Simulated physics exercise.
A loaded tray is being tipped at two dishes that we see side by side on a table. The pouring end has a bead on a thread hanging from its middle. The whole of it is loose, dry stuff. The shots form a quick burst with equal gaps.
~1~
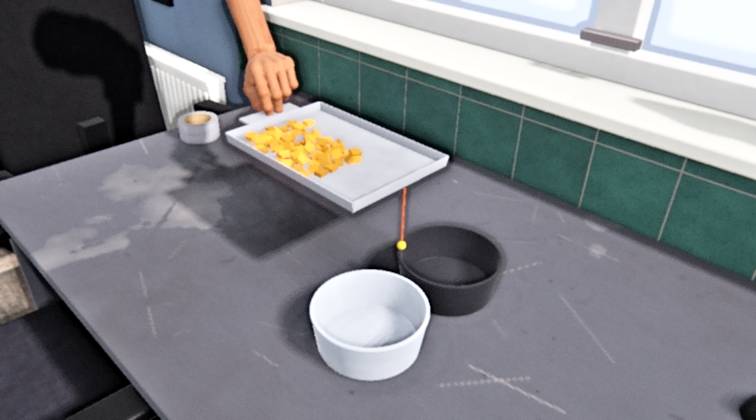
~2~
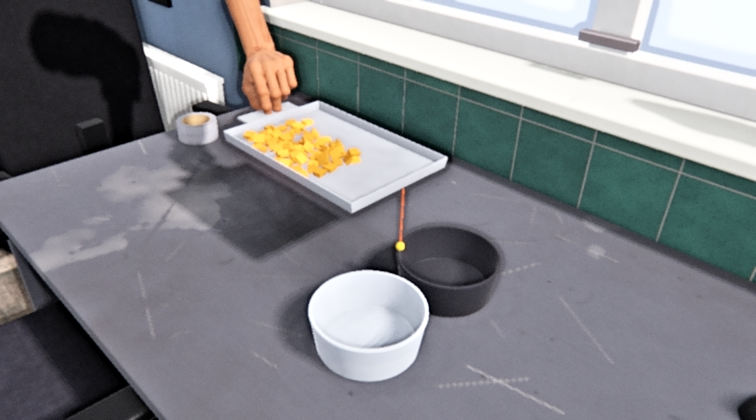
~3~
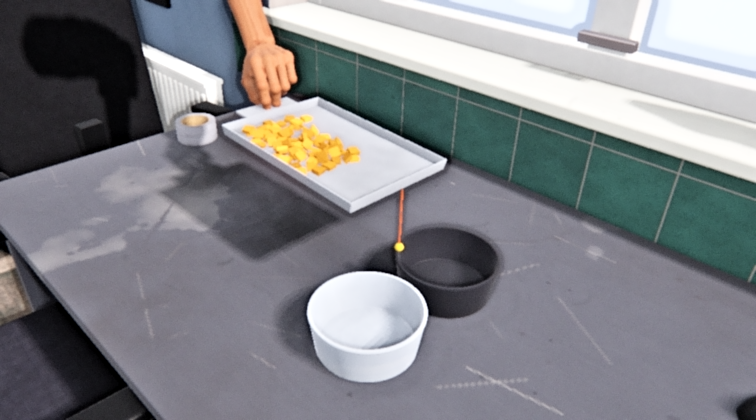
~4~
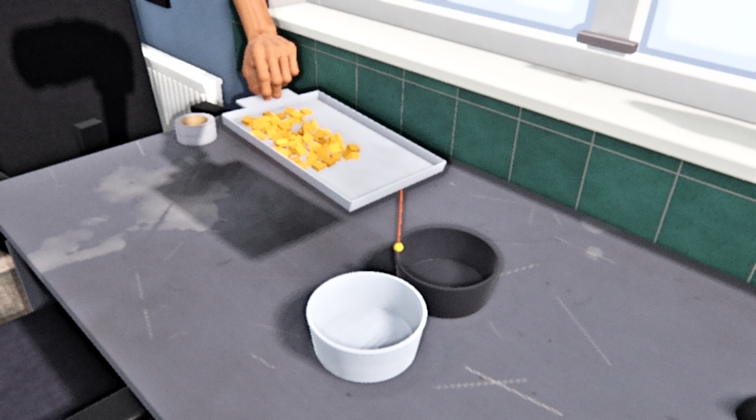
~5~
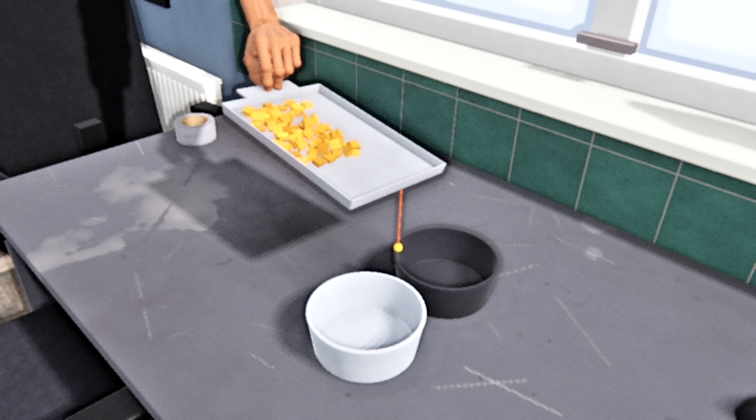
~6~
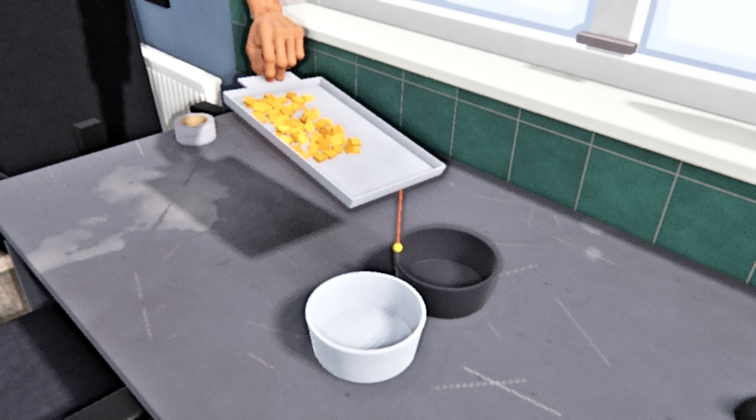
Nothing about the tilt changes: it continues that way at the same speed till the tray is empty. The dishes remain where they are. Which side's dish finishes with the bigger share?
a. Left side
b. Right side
b.
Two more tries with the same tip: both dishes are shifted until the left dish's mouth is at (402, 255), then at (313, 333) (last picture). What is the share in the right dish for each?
20 and 20 in a hundred.
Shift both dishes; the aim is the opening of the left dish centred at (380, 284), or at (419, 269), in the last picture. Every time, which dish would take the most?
The dish to the right; the dish to the left.
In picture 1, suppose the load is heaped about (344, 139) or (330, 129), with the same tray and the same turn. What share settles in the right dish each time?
Roughly 100 per cent, then 90 per cent.
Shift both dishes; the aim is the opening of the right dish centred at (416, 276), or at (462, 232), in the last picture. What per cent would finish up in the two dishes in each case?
Estimates in order: 20 percent, 90 percent.
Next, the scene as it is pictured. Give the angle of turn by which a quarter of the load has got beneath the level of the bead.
About 65° of tilt.
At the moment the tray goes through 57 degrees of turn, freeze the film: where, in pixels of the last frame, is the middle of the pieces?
In the last view the centre sits at roughly (423, 170).
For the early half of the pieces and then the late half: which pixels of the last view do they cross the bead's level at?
First part (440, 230), rest (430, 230).
Just after the last frame, tray tipped steeply; the larger part on the tray; just a few in the right dish; about a tenth in the air.
A moment on, tray tipped right over; roughly a quarter on the tray; roughly half in the right dish; about a tenth outside both; about a tenth in the air.
Further on, tray tipped past a quarter turn; almost all in the right dish; about a tenth outside both.
When it is over, tray tipped past a quarter turn; not one in the left dish; almost all in the right dish; about a tenth outside both.
